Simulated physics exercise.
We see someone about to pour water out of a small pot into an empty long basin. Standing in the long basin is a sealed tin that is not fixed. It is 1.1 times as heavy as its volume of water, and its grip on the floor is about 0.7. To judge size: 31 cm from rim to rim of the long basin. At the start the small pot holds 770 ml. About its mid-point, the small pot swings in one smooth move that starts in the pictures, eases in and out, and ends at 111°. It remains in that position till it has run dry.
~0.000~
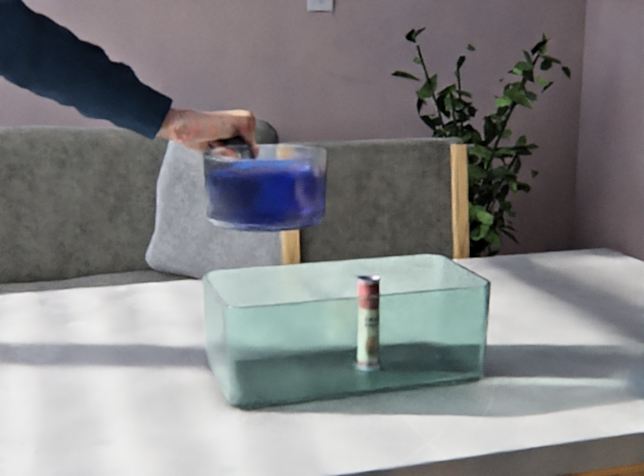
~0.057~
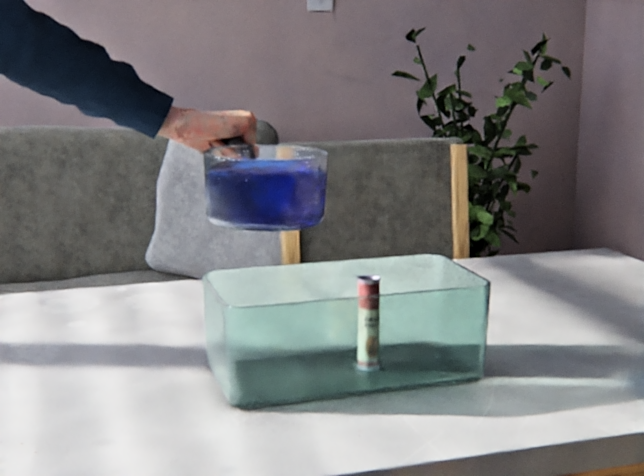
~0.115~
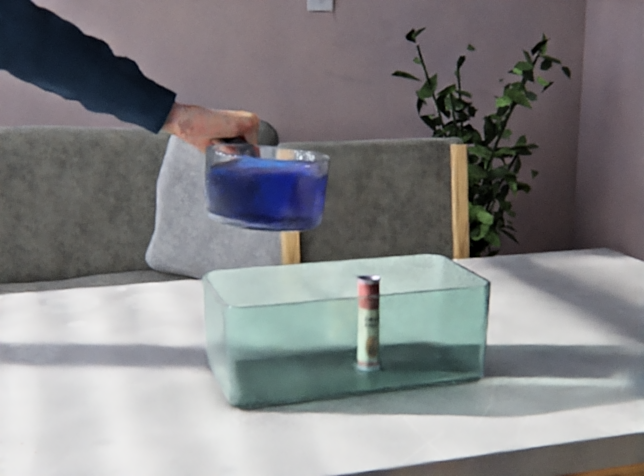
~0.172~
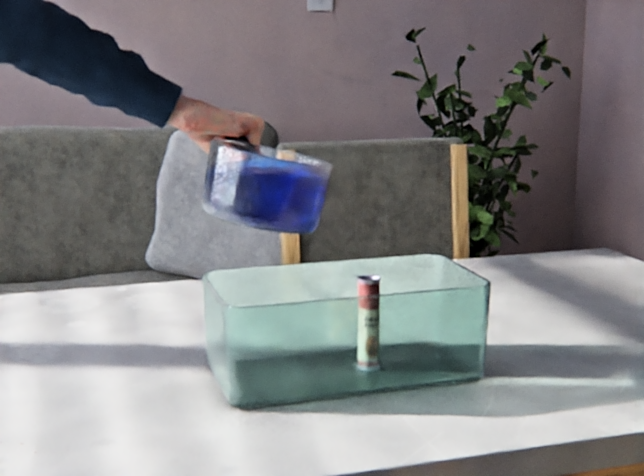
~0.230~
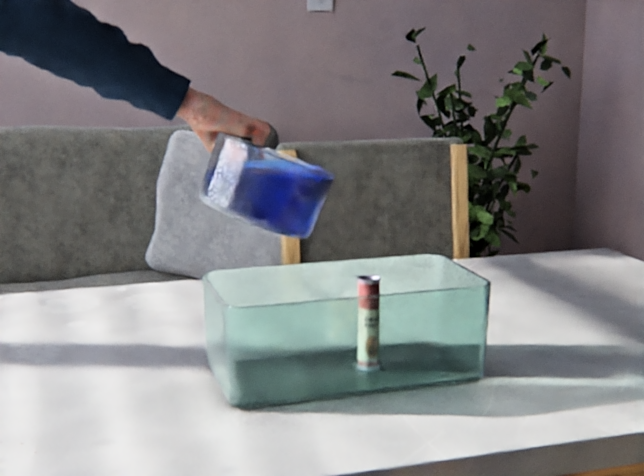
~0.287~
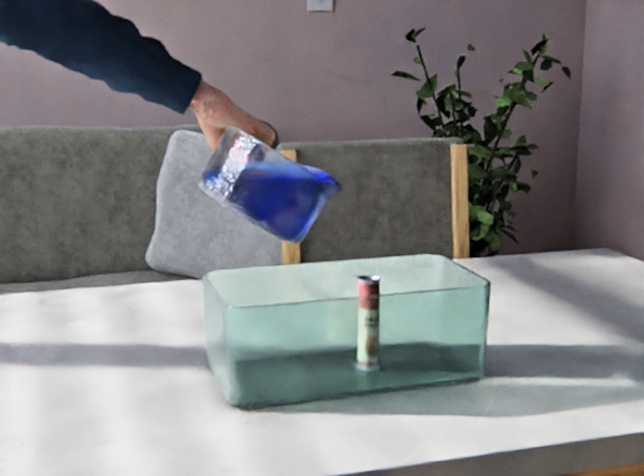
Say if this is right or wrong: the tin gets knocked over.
Right, it gets knocked over.
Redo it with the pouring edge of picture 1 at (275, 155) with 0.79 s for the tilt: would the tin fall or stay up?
Result: Tin upright.
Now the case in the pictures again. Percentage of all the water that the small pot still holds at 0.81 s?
Close to 4 percent of the whole amount.
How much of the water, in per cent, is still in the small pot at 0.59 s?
About 28 percent.
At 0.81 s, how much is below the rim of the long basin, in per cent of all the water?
Roughly 92 percent of it.
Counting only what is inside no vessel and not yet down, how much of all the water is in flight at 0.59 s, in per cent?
Roughly 32 percent.
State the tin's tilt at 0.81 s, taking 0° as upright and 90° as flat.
It leans about 5° from upright.
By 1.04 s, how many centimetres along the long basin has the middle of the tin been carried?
I'd put it at around 4 centimetres.
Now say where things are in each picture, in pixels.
Tilt 0°; pouring edge (324, 152); surface from (206, 170) to (320, 165); the long basin's rim runs from (213, 291) to (466, 270); the tin's top is at (369, 282), in the first frame.
Tilt 1°; pouring edge (324, 154); surface from (207, 169) to (321, 165), in the second frame.
Tilt 6°; pouring edge (326, 158); surface from (209, 168) to (322, 167), in the third frame.
Tilt 12°; pouring edge (328, 166); surface from (209, 169) to (324, 168), in the fourth frame.
Tilt 22°; pouring edge (330, 176); surface from (210, 170) to (328, 169), in the fifth frame.
Tilt 32°; pouring edge (330, 188); surface from (206, 171) to (328, 178); 3 per cent is over the edge, in the sixth frame.
After 0.59 s the tilt is 94° and 29 per cent is still to pour; the tin stands where it began.
After 0.81 s the tilt is 111° and 4 per cent is still to pour; the tin leans 4°.
After 1.04 s the tilt is 111° and 0 per cent is still to pour; the tin leans 28°.
After 1.29 s the tilt is 111° and 0 per cent is still to pour; the tin lies on its side.
In the end the tin lies on its side.
